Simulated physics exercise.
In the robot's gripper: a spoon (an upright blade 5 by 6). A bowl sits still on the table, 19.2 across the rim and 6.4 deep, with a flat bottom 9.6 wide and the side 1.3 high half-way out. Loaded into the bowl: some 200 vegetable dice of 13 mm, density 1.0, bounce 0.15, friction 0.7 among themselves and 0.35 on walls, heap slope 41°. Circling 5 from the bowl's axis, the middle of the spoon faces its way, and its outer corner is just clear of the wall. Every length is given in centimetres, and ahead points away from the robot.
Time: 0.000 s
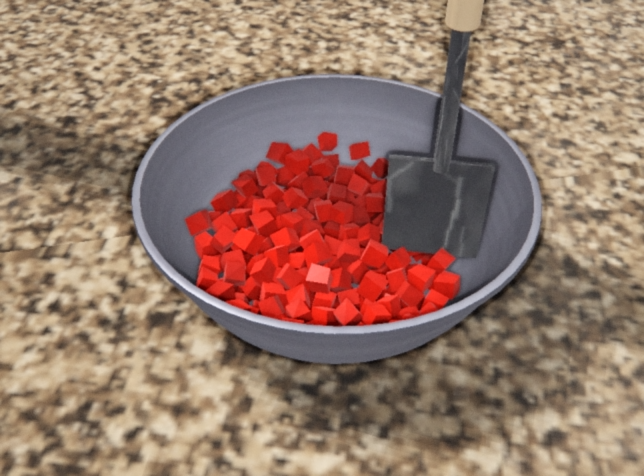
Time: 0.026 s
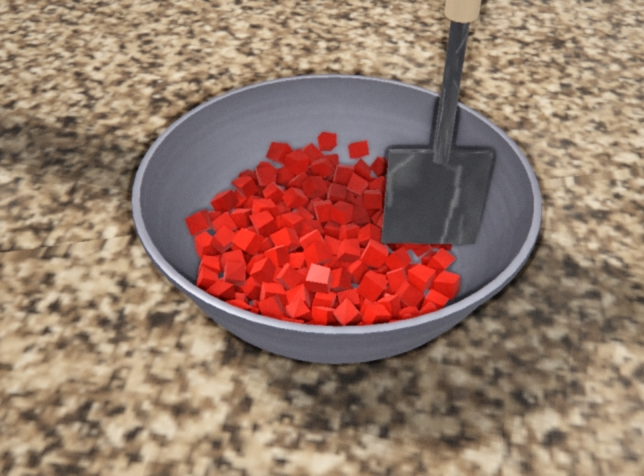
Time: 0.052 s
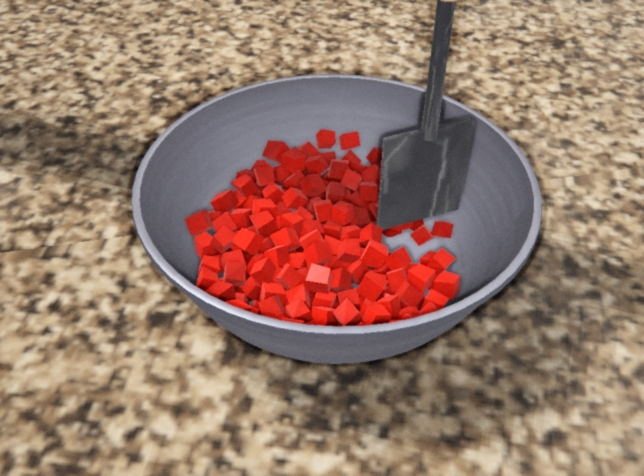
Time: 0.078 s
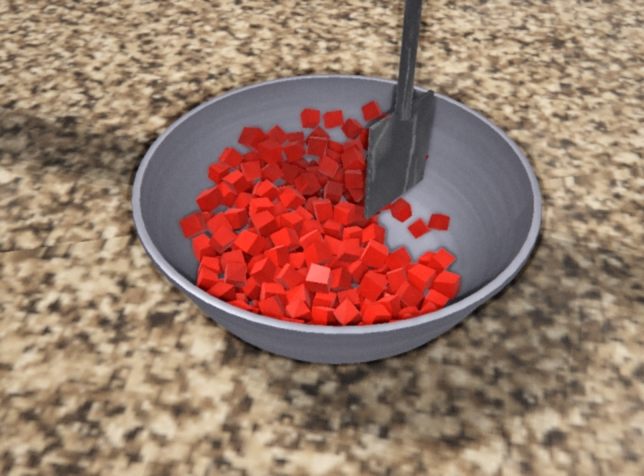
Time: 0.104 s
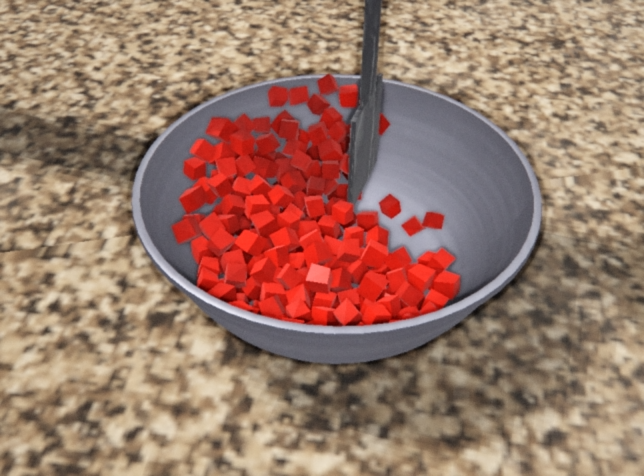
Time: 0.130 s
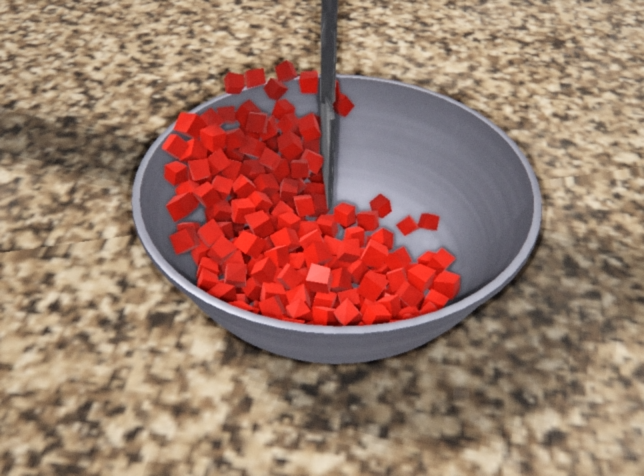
On a speckled countertop, a dark flat blade with a pale handle swept leftward through a gray bowl of small red cubes, turning edge-on and pushing them into a heap up the left and far side.
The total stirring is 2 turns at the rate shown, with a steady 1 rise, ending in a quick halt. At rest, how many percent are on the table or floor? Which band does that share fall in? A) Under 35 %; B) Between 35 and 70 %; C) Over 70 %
Option B: Between 35 and 70 %.
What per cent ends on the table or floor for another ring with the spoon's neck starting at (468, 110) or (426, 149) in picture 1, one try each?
I'd guess some 0 and 45 percent.
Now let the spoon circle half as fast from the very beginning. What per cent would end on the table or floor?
Estimated share: Near 20 %.
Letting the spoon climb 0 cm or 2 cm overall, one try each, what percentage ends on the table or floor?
60 % and 50 %.
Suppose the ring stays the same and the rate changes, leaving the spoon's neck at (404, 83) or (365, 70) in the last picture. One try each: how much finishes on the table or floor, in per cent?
Some 20 and 40 per cent.
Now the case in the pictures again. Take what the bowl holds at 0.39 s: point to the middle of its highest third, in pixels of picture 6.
I'd point to somewhere close to (485, 195).
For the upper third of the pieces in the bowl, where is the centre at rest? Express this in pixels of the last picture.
Roughly at pixel (362, 184).
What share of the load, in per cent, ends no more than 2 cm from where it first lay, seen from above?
Near 5 per cent of the pieces.
After 0.39 s, 342° round, highest piece 9 above the table; 139 in the bowl, 31 on the table or floor, 35 in flight or on the tool.
After 0.64 s, 222° round, highest piece 8 above the table; 103 in the bowl, 96 on the table or floor, 6 in flight or on the tool.
After 0.97 s, 0° round, highest piece 4 above the table; 111 on the table or floor, 94 in the bowl.
After 1.67 s, 0° round, highest piece 4 above the table; 111 on the table or floor, 94 in the bowl.
At rest, 111 on the table or floor, 94 in the bowl. That is 54 % on the table or floor.
